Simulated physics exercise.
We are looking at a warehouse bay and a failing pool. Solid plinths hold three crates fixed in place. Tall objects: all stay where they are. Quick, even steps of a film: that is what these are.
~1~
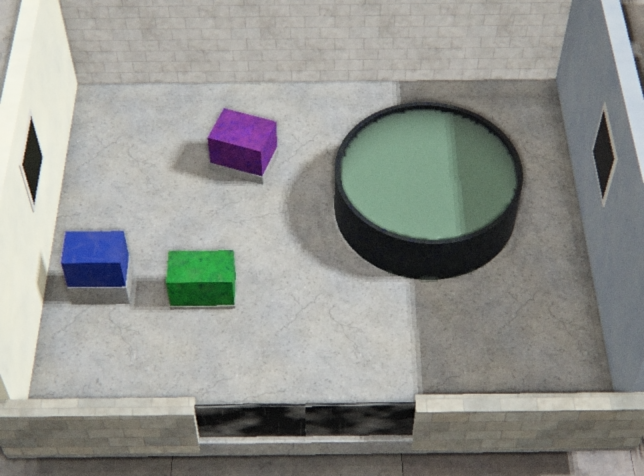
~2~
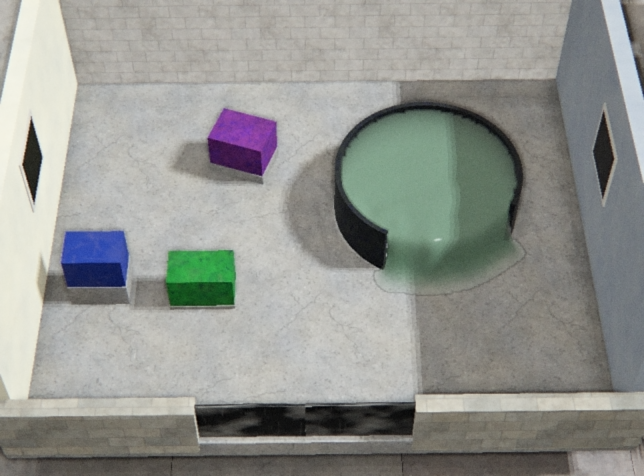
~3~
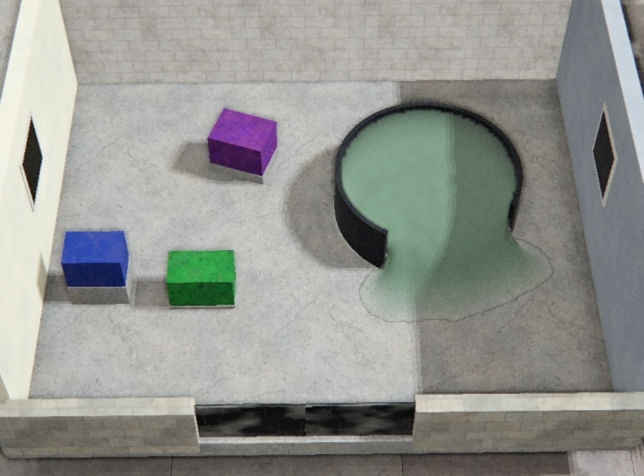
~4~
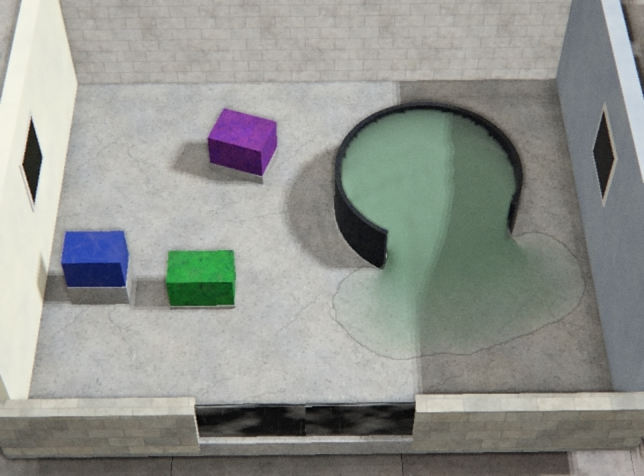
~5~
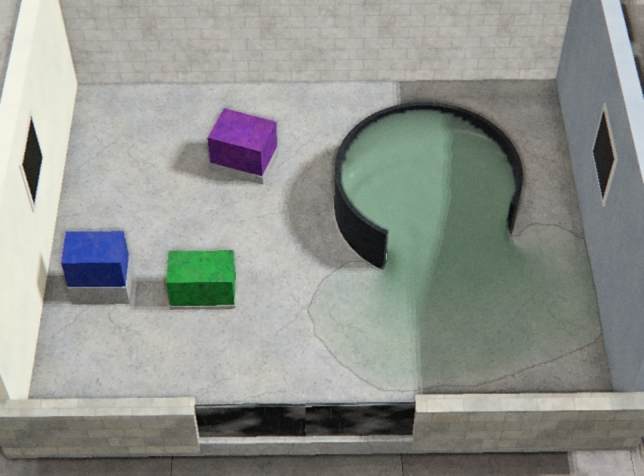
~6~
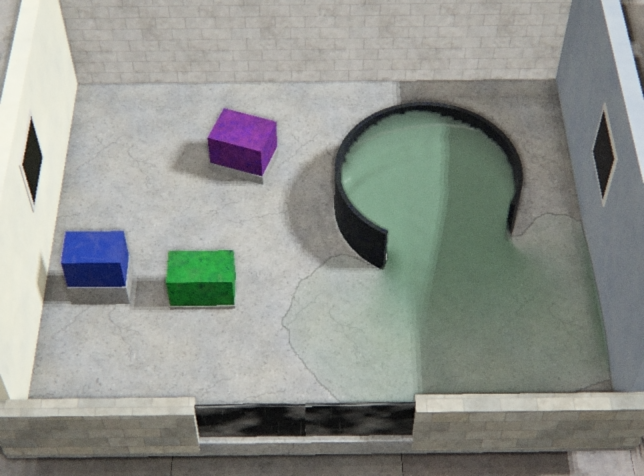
In a walled bay with blue, green and purple blocks on the left, a round pool's front wall opened, and greenish water poured out and spread across the floor toward the front and right walls.
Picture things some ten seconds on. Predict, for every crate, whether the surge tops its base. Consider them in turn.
The blue crate remains moisture-free; the purple crate remains moisture-free; the green crate picks up moisture.
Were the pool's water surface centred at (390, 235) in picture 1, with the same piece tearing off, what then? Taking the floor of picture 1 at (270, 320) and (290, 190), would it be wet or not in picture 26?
The first spot is wetted, while the second is not reached.
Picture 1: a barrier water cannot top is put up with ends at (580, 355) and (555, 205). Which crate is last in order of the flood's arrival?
The purple crate is last.
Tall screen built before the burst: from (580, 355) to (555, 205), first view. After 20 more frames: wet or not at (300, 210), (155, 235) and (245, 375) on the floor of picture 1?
As listed: No water, not flooded, covered.
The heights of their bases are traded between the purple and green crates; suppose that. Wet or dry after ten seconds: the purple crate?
As it turns out, the purple crate gets reached.
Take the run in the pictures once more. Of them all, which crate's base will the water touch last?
The one in purple, I reckon.
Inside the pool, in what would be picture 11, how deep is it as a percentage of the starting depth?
58 percent or thereabouts.
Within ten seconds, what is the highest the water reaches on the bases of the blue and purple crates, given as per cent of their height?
I'd say 60 per cent for the first one and 70 per cent for the second.
A moment on, water covers 25 % of the floor; the blue crate not reached, the purple crate not reached, the green crate water round its plinth.
Next, water covers 30 % of the floor; the blue crate not reached, the purple crate not reached, the green crate water round its plinth.
Then, water covers 50 % of the floor; the blue crate water round its plinth, the purple crate not reached, the green crate water round its plinth.
Later, water covers 85 % of the floor; the blue crate water round its plinth, the purple crate water round its plinth, the green crate water round its plinth.
In the end, water covers 100 % of the floor; the blue crate stayed above the water, the purple crate stayed above the water, the green crate was topped.
